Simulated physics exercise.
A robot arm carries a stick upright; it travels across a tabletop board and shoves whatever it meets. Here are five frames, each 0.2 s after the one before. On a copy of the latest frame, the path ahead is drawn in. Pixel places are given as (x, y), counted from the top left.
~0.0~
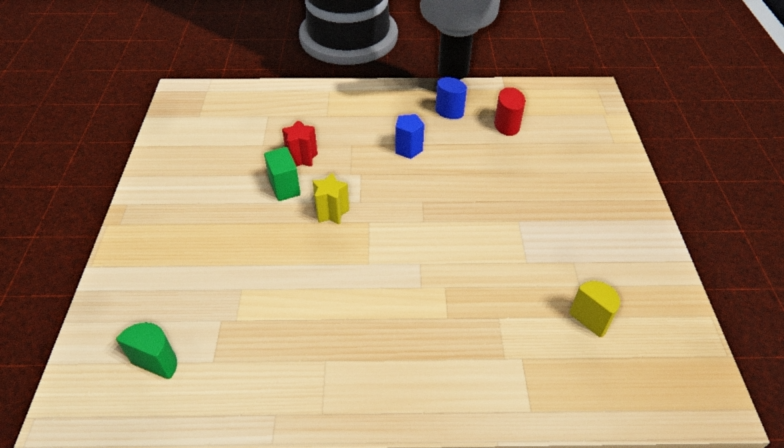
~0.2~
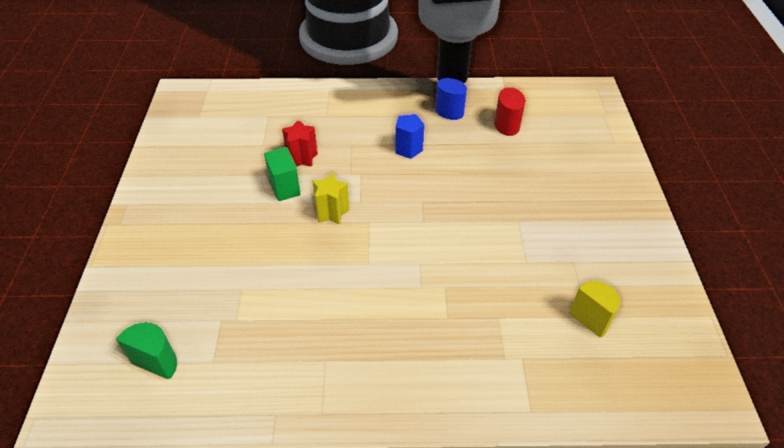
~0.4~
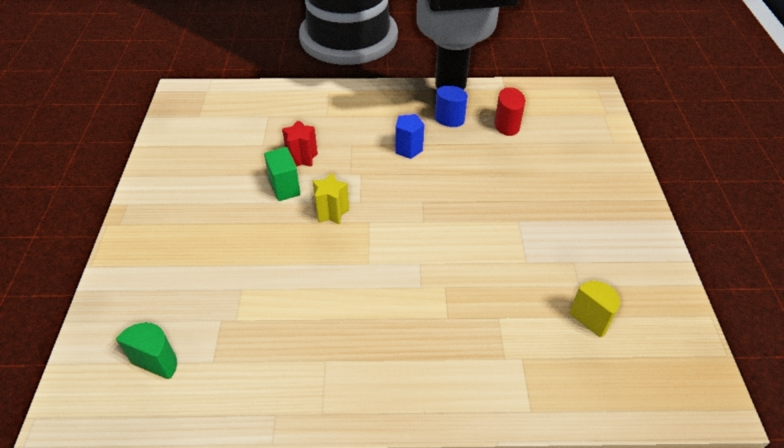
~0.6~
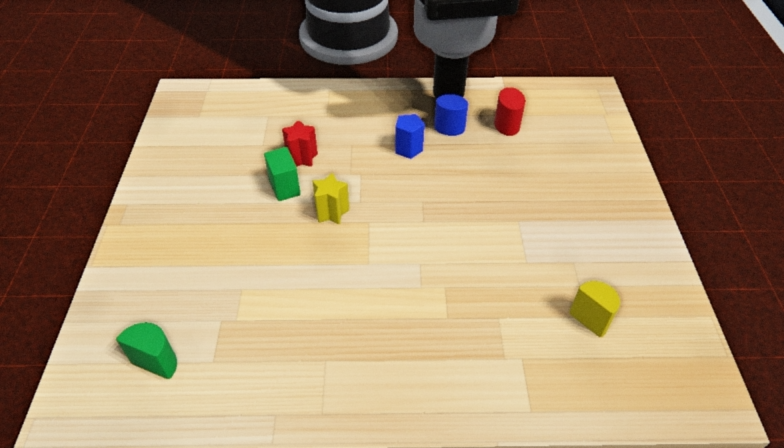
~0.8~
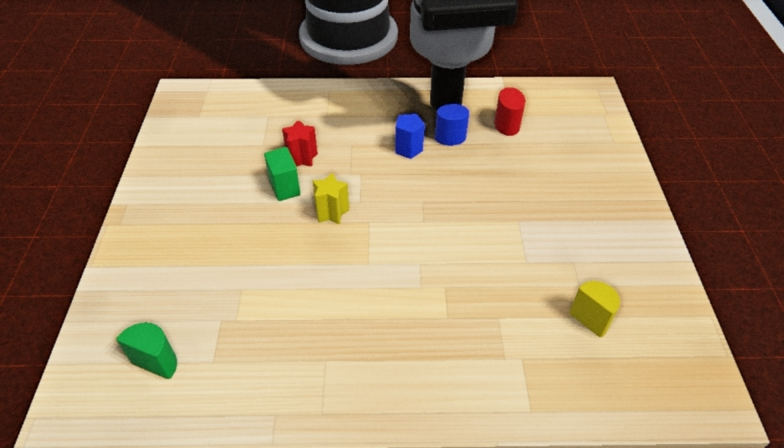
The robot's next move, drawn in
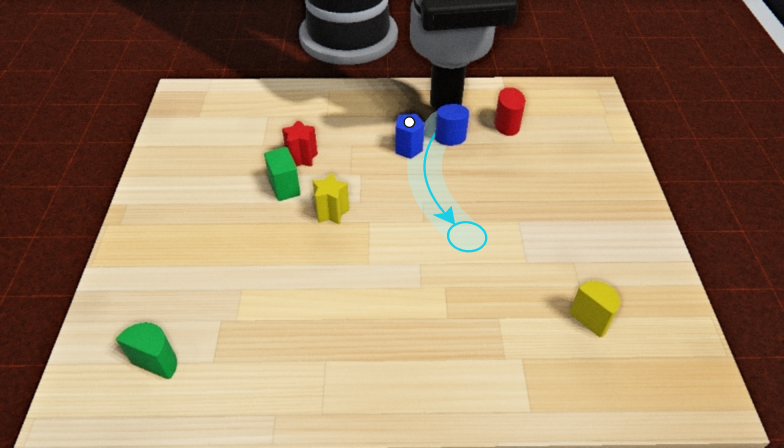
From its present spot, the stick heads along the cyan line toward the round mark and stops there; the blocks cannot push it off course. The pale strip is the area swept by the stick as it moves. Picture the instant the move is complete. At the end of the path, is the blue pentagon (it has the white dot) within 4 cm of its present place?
Yes, it checks out.
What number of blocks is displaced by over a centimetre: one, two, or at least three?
My count: 2.
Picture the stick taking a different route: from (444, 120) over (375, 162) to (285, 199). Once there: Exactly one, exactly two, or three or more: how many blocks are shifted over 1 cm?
It will shift three or more blocks.
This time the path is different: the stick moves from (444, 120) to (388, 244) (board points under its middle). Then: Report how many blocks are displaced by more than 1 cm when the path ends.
It's going to be two.
Path on the board, from (444, 120) via (426, 155) and (432, 196), ending at (467, 236); the dot is on the blue pentagon.
What follows on the original path. One third of the way, stick (427, 137); blue pentagon (396, 133), turned 35° clockwise; blue oval (457, 139), turned 110° anticlockwise.
Two thirds of the way, stick (434, 178); blue pentagon (392, 138), turned 65° clockwise; blue oval (463, 150).
At the end, stick (470, 219); blue pentagon (392, 138), turned 65° clockwise; blue oval (463, 150), turned 170° anticlockwise; red oval in place.
